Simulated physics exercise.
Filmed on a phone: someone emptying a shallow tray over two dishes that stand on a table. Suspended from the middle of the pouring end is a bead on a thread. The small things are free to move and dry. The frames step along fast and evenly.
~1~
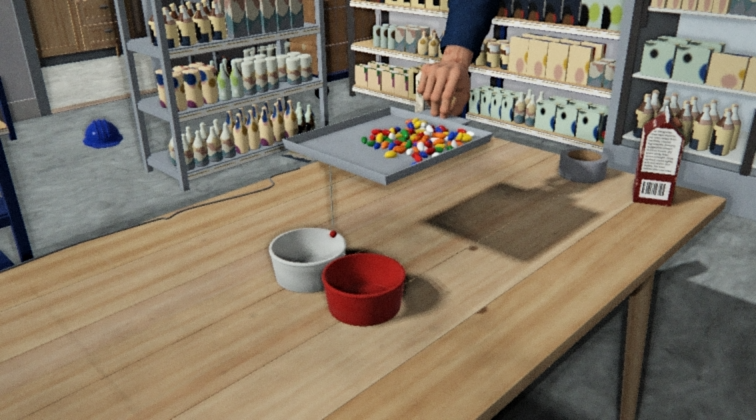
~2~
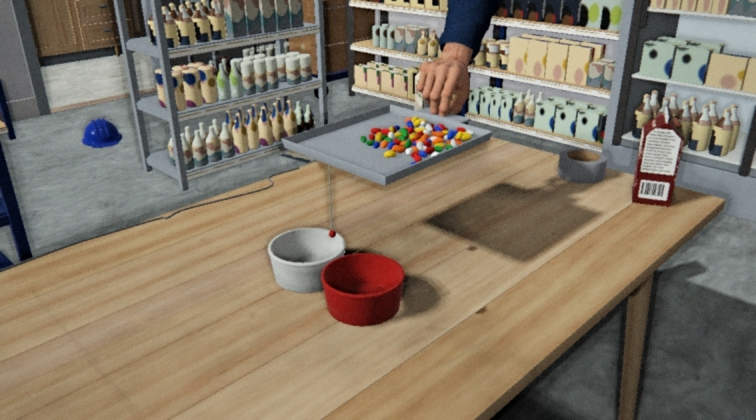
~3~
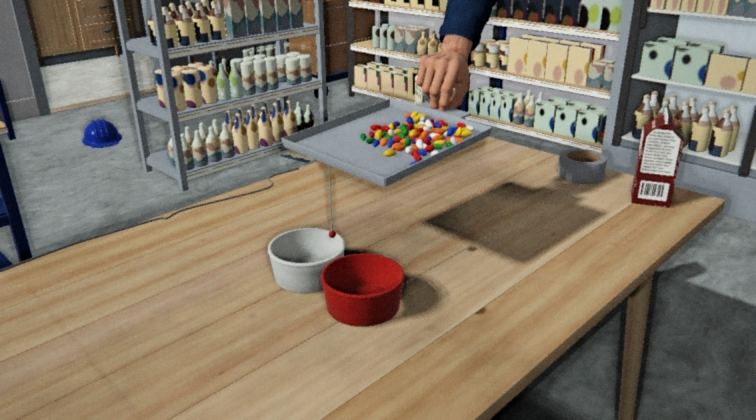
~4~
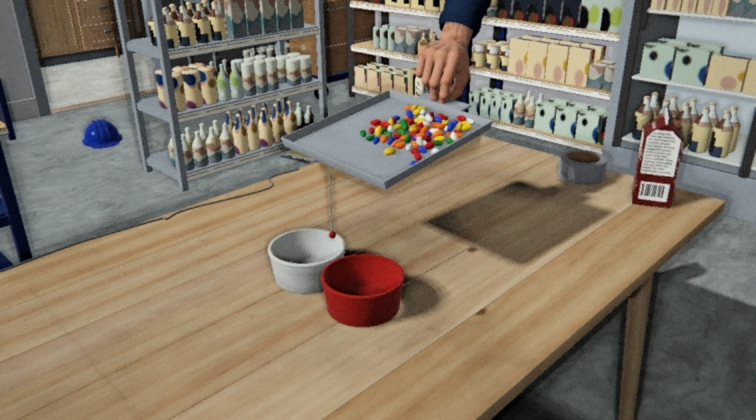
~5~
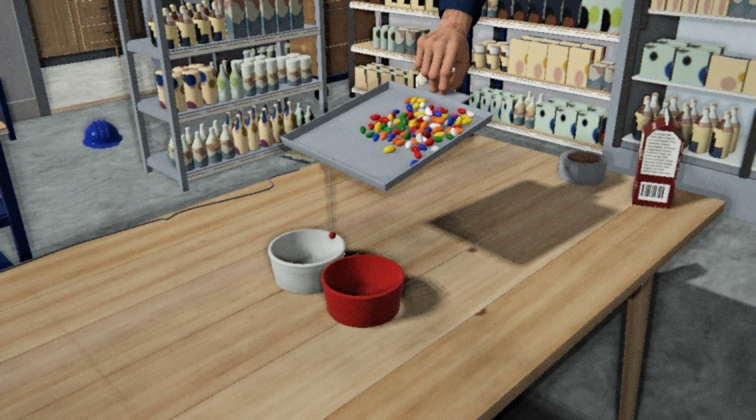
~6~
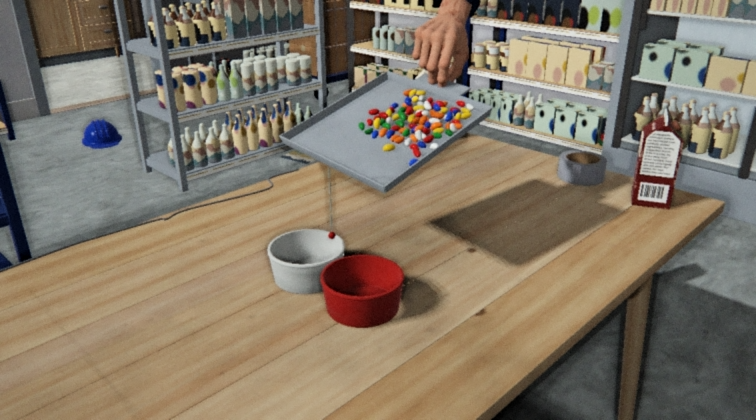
A shallow gray tray of colorful jelly beans, held at its far edge by a hand, stayed level briefly above a white dish and a red dish, then gradually tilted toward its near right corner.
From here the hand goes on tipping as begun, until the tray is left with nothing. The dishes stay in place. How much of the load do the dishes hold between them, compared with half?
Between them the dishes hold more than half of the load.
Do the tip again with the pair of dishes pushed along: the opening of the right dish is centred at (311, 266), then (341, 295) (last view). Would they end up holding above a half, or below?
With the first shift the pair saves less than a half; with the second, less than a half.
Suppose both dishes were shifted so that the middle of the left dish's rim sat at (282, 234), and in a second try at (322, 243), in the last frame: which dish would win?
Try 1: The dish to the right; try 2: The dish to the right.
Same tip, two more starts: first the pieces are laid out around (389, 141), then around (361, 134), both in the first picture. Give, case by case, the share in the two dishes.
80 and 70 per cent.
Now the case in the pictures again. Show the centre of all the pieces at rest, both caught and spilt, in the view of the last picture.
It settles centred around (359, 298).
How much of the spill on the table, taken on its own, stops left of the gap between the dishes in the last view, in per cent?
70 per cent, roughly.
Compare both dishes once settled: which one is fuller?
It is right.
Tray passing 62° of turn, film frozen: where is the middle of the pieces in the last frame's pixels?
(376, 157).
Soon after the last picture, tray tipped steeply; nearly all on the tray; a stray few in the right dish; a stray few outside both; a small part in the air.
A little later, tray tipped past a quarter turn; about half on the tray; a small part in the right dish; a small part outside both; about a quarter in the air.
Later still, tray tipped past a quarter turn; most in the right dish; a small part in the left dish; a small part outside both.
At rest, tray tipped past a quarter turn; most in the right dish; a small part in the left dish; a small part outside both.
